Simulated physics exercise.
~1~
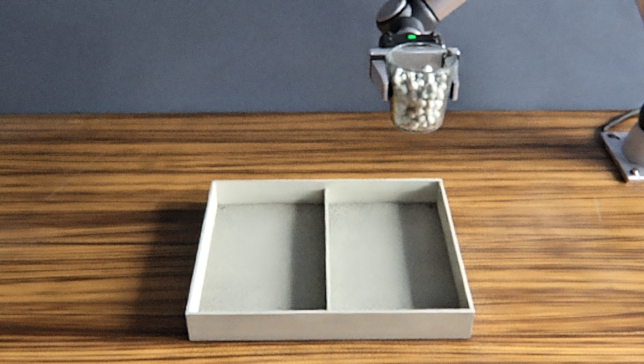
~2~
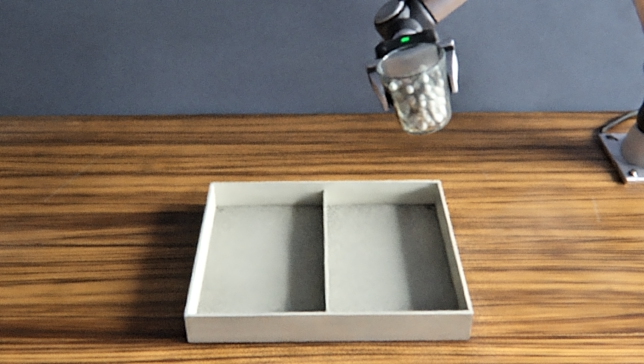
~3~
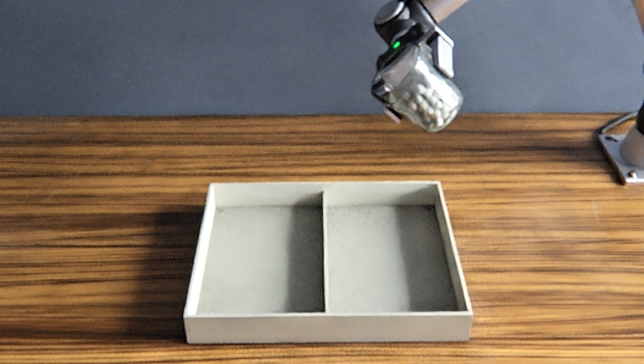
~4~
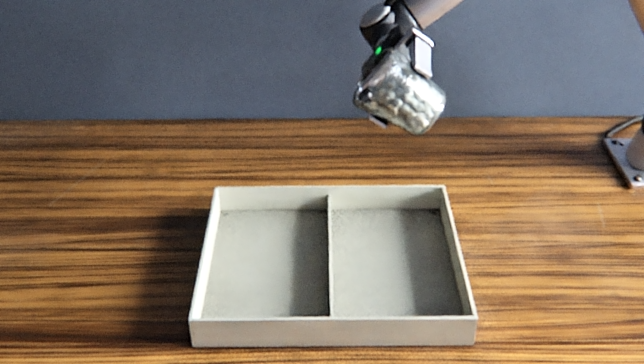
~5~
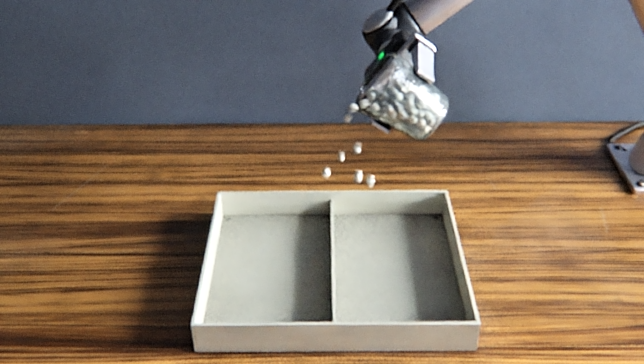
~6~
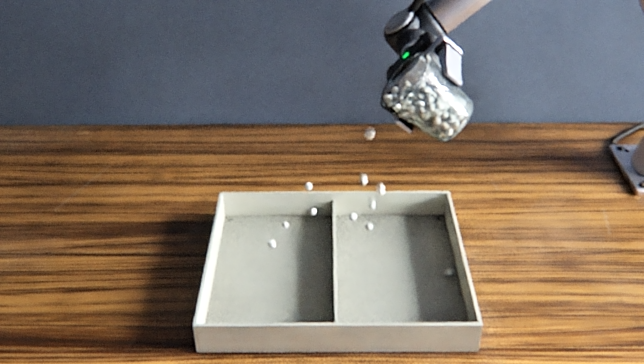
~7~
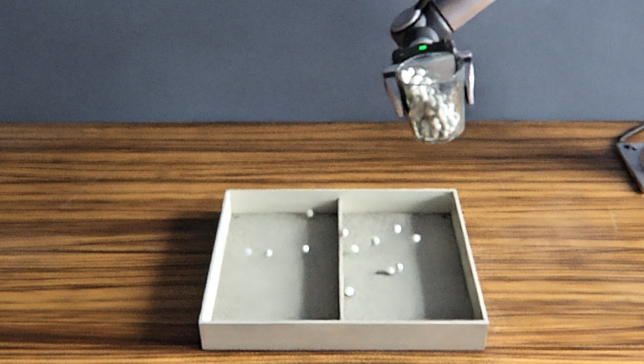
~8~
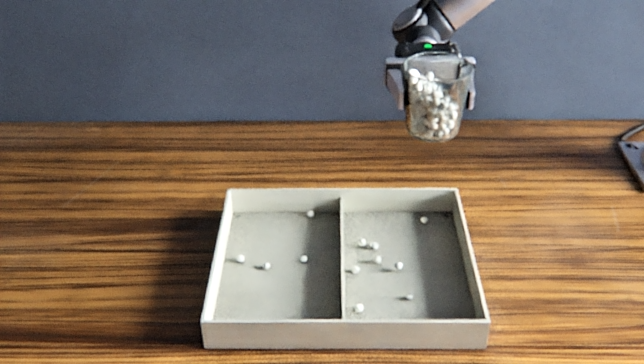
Robot gripper tilting a clear beaker of white beads, spilling a few into both halves of a divided tray, then righting it.
